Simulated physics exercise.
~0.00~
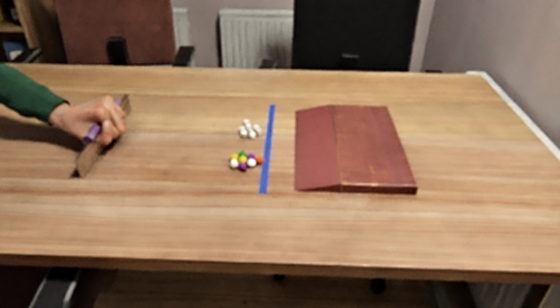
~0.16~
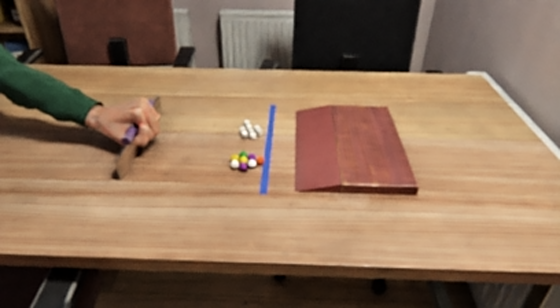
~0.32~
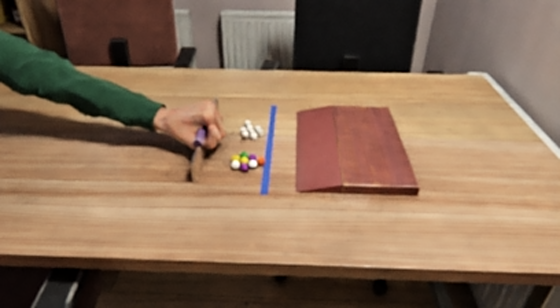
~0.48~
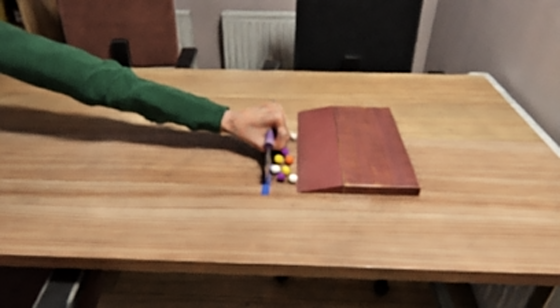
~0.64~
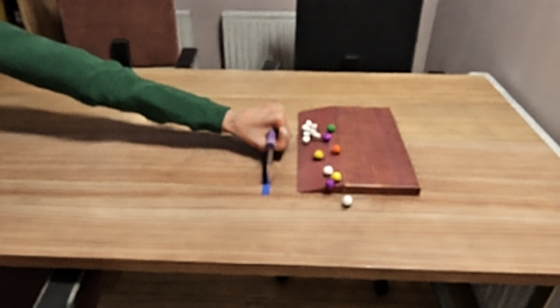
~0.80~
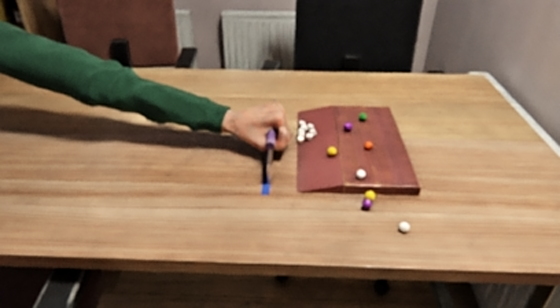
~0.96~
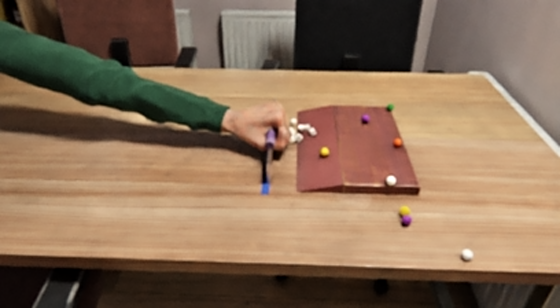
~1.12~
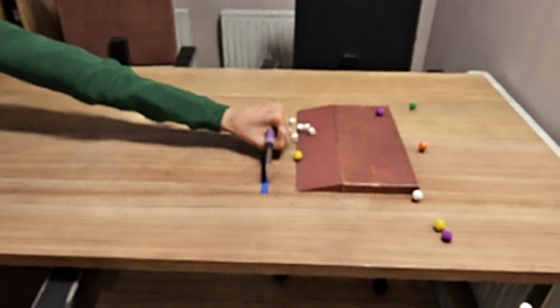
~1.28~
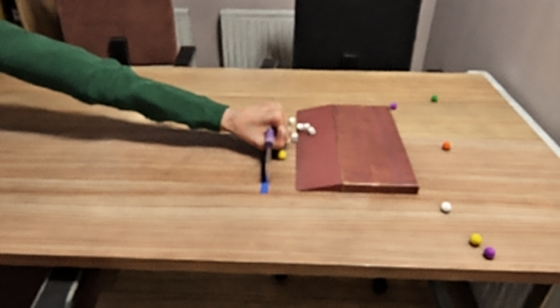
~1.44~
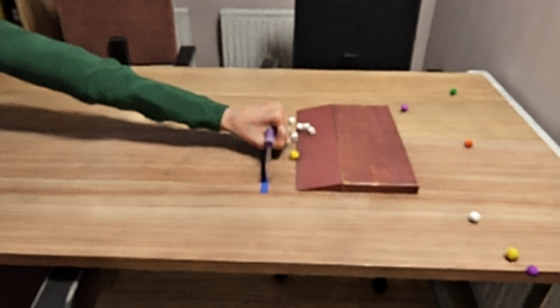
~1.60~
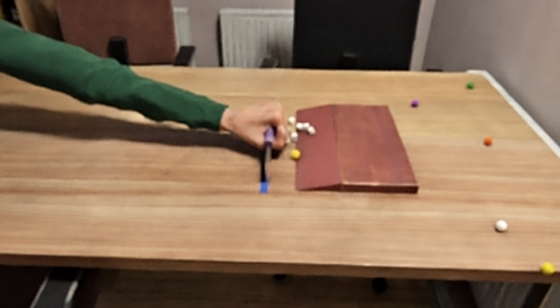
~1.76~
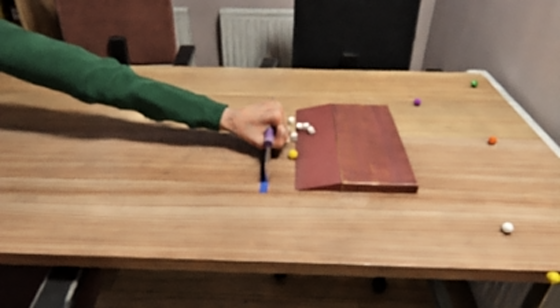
A hand in a green sleeve slides a dark scraper with a purple grip rightward across a wooden table, seen from slightly above through a gently swaying camera. Ahead lie a small heap of white pieces and, nearer the viewer, a heap of colourful balls, then blue tape and a dark red ramp and slab. The scraper sweeps both heaps forward and stops at the tape. Most colourful balls scatter over or around the slab, rolling on toward the table's right side, while a yellow one rolls back. The white pieces stay clustered around the ramp's lower edge.
